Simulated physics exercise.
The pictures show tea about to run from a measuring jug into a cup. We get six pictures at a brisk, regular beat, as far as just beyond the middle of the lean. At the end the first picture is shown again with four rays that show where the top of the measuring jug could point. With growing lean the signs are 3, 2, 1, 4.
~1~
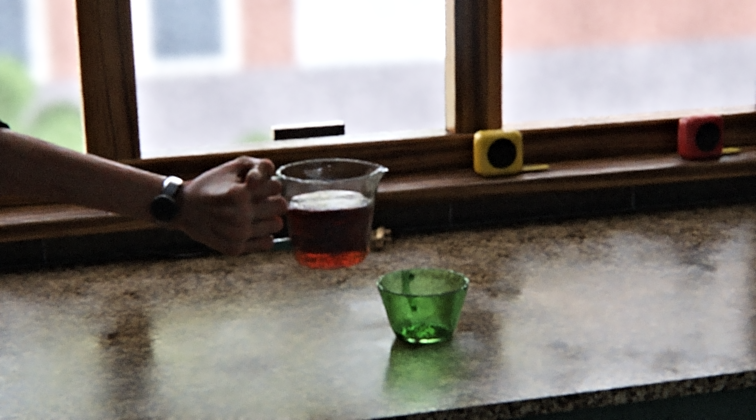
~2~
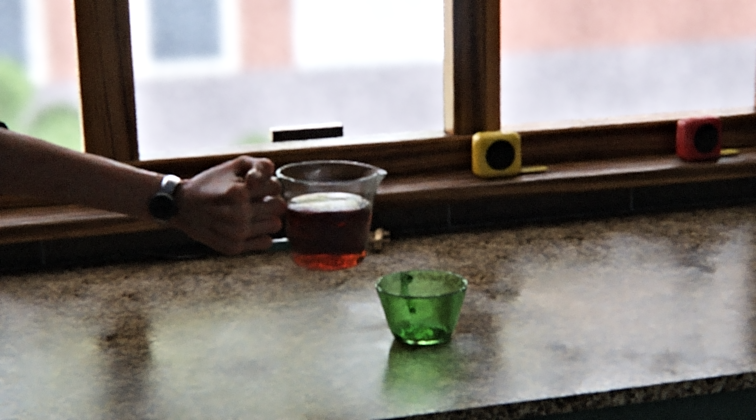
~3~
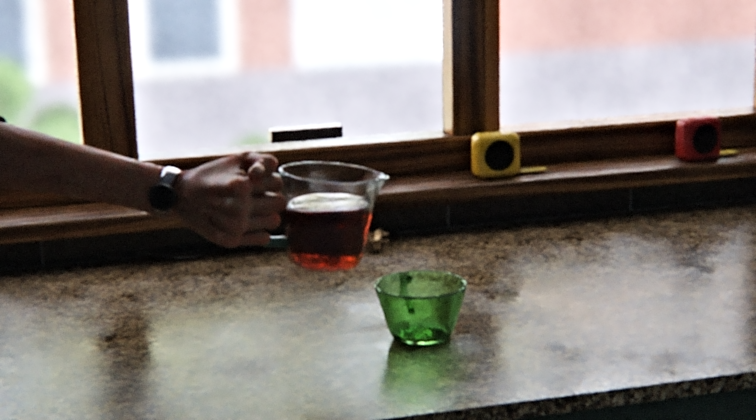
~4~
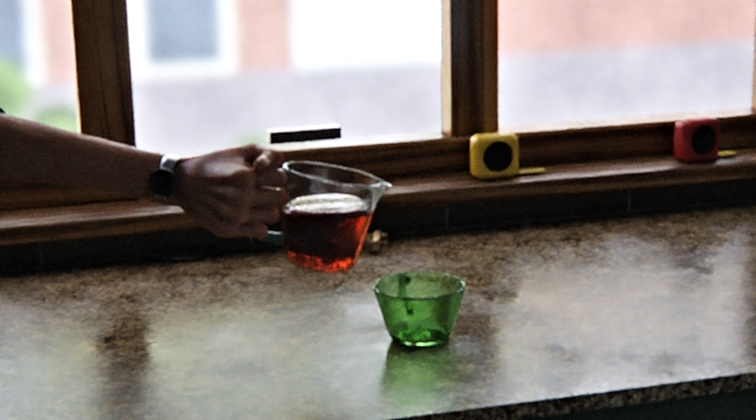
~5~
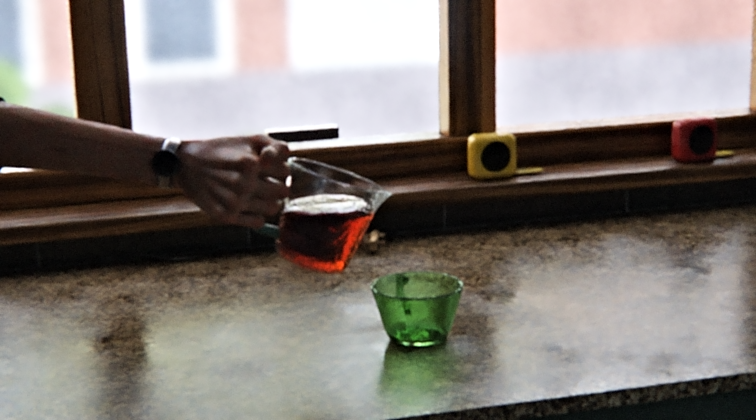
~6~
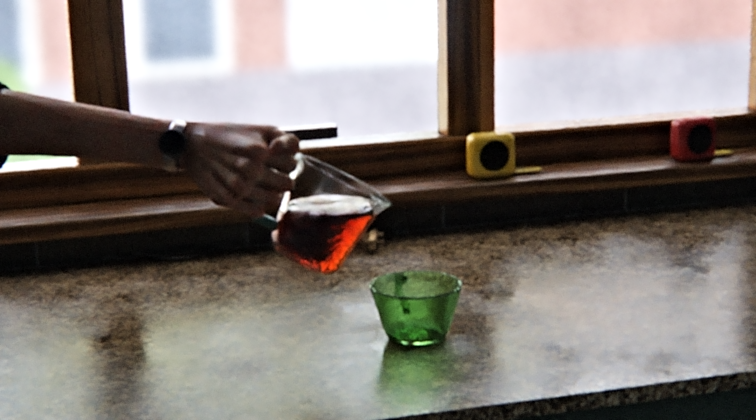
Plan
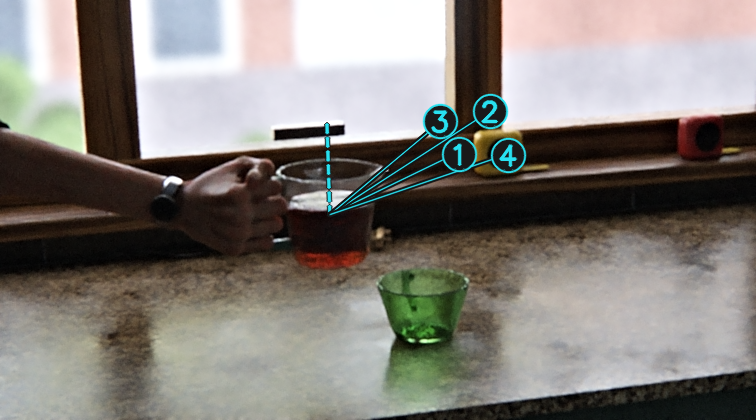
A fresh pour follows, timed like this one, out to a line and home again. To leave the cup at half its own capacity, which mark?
Best: 2.
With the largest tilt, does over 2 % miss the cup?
Yes, it does.
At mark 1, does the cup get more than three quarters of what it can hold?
No, less.
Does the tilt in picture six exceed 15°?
Yes, it does.
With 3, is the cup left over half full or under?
Under half.
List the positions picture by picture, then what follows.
Upright, lip at (385, 169); rim of the cup round (423, 281); nothing has left yet, in the first frame.
Upright, lip at (384, 172); nothing has left yet, in the second frame.
Tipped about 6°, lip at (386, 176); nothing has left yet, in the third frame.
Tipped about 12°, lip at (388, 184); nothing has left yet, in the fourth frame.
Tipped about 20°, lip at (390, 193); nothing has left yet, in the fifth frame.
Tipped about 29°, lip at (390, 203); nothing has left yet, in the sixth frame.
In cyan, 1 at (442, 159); 2 at (476, 120); 3 at (427, 132); 4 at (491, 159).
Choosing 1, the cup ends with about 63 % of what it can hold; 10 % of the tea is spilt.
Choosing 2, the cup ends with about 50 % of what it can hold; 5 % of the tea is spilt.
Choosing 3, the cup ends with about 33 % of what it can hold; 3 % of the tea is spilt.
Choosing 4, the cup ends with about 61 % of what it can hold; 25 % of the tea is spilt.
